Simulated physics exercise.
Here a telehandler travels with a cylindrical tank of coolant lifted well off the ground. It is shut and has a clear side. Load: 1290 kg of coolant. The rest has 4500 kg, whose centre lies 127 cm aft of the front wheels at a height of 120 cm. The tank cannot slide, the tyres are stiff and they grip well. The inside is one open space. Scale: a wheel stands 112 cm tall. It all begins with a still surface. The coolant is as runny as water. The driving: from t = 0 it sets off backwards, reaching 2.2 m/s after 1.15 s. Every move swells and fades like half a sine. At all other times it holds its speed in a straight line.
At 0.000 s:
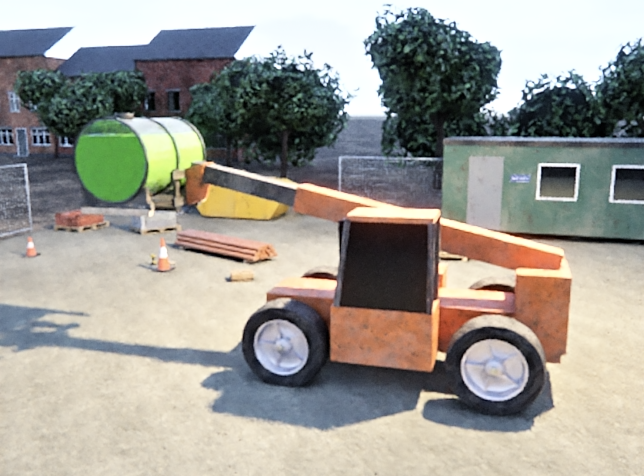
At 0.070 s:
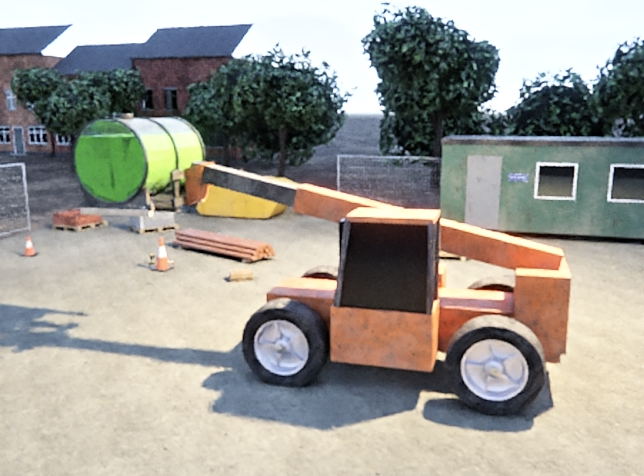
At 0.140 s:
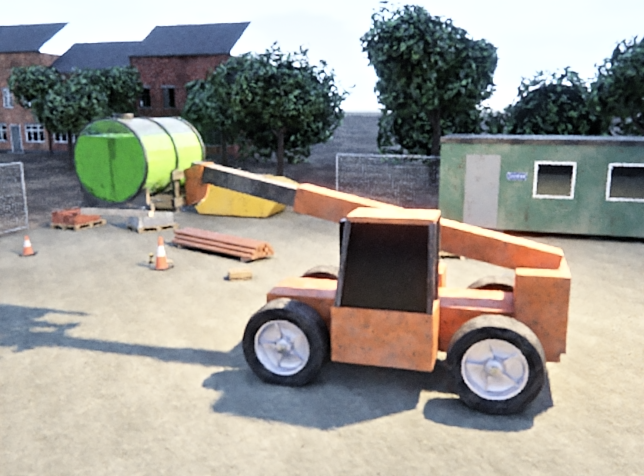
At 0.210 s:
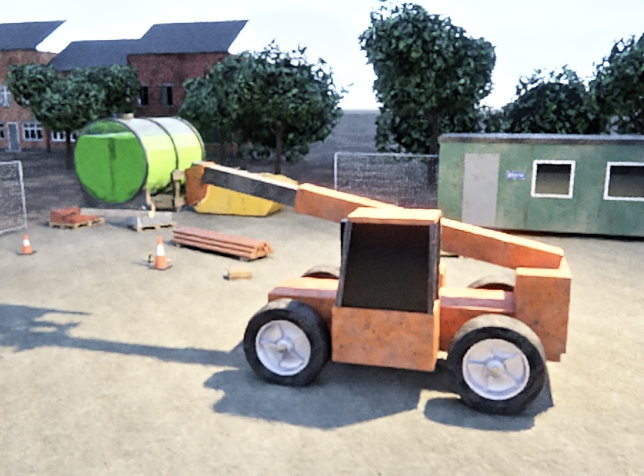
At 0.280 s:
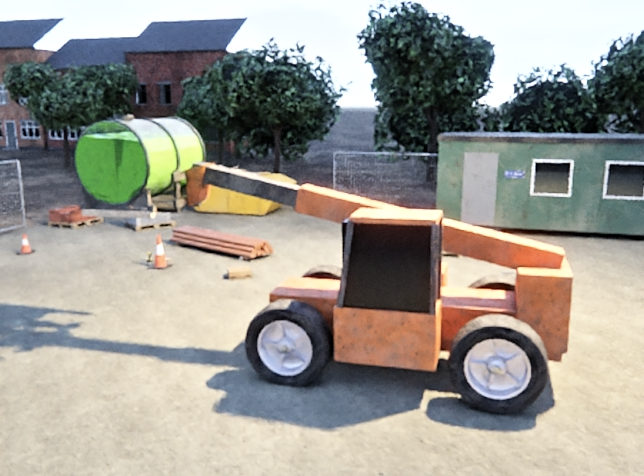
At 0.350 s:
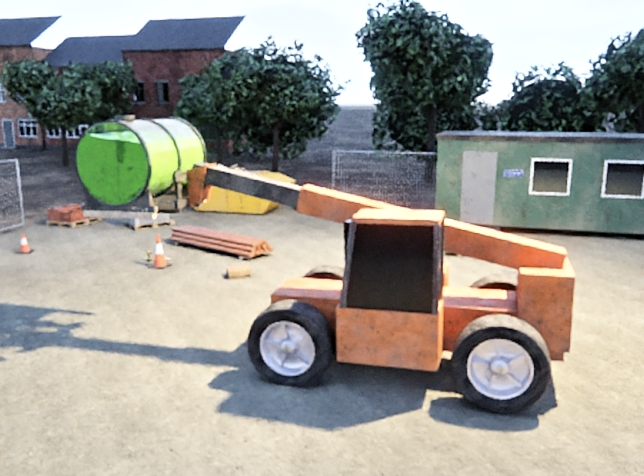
Orange telehandler holding a large green cylindrical tank on its raised boom, edging very slightly backwards to the right across a yard.
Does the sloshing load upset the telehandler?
It lifts briefly and recovers.
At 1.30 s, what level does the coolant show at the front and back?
About 88 cm in front and 88 cm behind.
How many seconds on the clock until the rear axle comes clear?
Around 0.55 s.
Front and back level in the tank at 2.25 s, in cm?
Front 72 cm, back 90 cm.
Then, 0.55 s in, the lean is 1° nose down, the rear 2 cm in the air; the liquid stands 74 cm at the back and 91 cm at the front.
Then, 1.30 s in, the lean is 4° nose down, the rear 18 cm in the air; the liquid stands 88 cm at the back and 88 cm at the front.
Then, 2.25 s in, the lean is 0°, wheels down; the liquid stands 90 cm at the back and 71 cm at the front.
Then, 4.14 s in, all wheels are down again; the highest lift was 18 cm and the largest lean 4°.
